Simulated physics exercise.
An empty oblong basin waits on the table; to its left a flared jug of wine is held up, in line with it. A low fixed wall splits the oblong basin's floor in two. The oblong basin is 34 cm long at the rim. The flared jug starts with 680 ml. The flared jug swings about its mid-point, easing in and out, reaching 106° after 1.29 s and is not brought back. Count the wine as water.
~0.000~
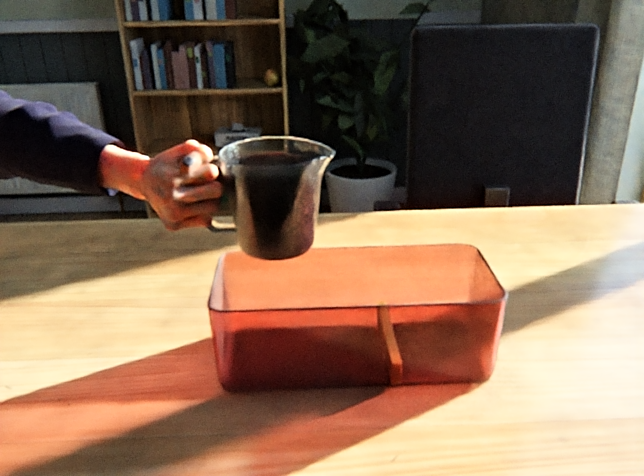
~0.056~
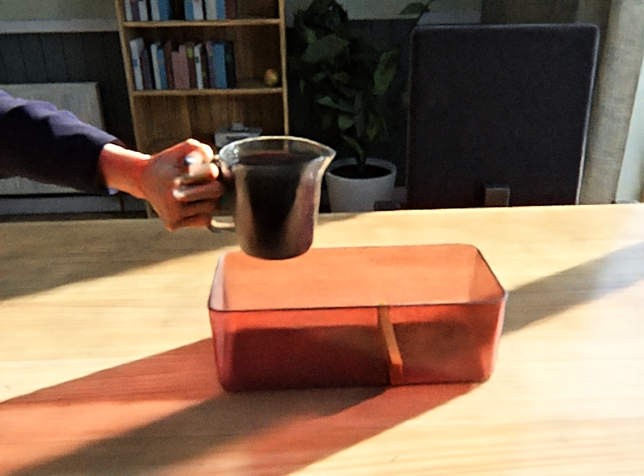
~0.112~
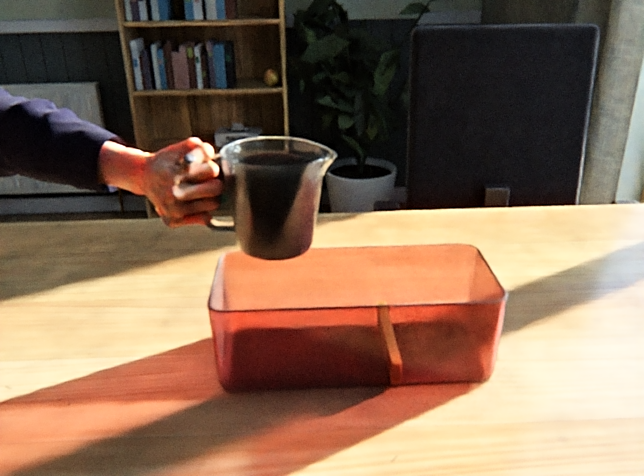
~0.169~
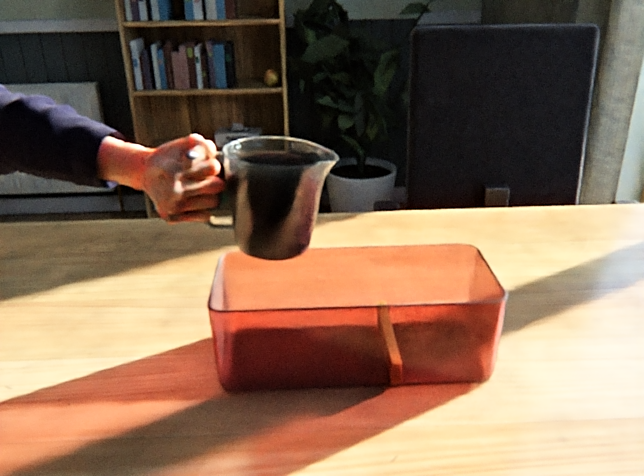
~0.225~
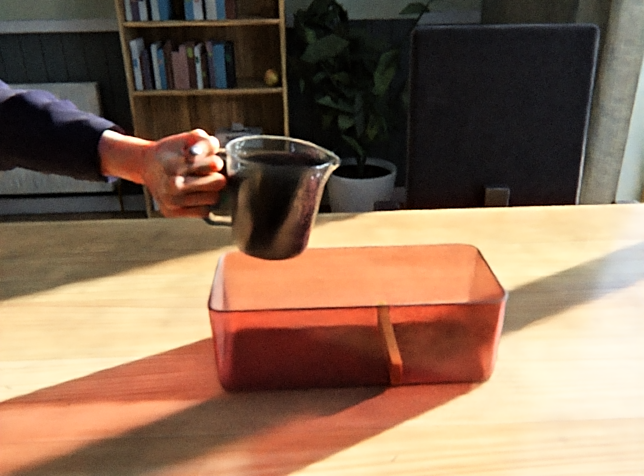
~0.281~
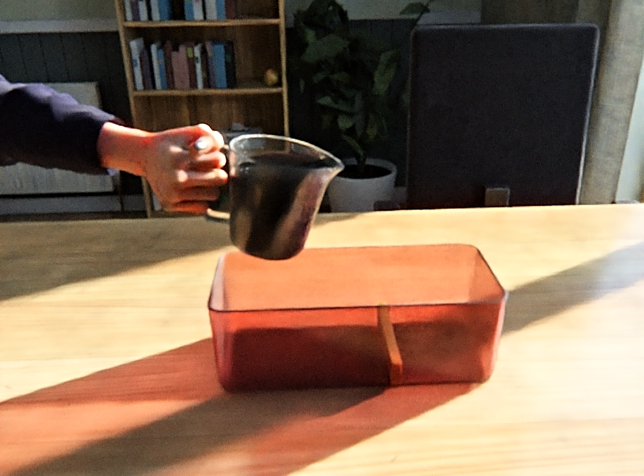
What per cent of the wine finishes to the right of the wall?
The far part has some 50 per cent.
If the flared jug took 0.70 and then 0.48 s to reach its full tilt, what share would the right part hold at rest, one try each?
In turn about 35 and 25 per cent.
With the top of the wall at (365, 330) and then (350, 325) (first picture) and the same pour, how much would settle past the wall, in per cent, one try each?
In turn about 70 and 90 per cent.
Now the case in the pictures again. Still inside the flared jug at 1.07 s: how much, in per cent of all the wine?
Near 18 in a hundred.
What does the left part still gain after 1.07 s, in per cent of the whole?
Near 22 in a hundred.
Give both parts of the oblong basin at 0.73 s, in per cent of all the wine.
Near 2 on the left, 10 on the right.
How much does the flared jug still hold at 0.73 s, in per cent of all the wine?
Some 74 per cent.
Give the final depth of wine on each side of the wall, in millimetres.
Left about 12 mm, right about 22 mm.
After 0.73 s the tilt is 64° and 73 per cent is still to pour, 2 is left of the wall and 9 right of it.
After 1.07 s the tilt is 98° and 17 per cent is still to pour, 26 is left of the wall and 47 right of it.
After 1.41 s the tilt is 106° and 0 per cent is still to pour, 49 is left of the wall and 50 right of it.
After 1.79 s the tilt is 106° and 0 per cent is still to pour, 49 is left of the wall and 50 right of it.
In the end 49 per cent lies left of the wall, 50 right of it and 0 outside.
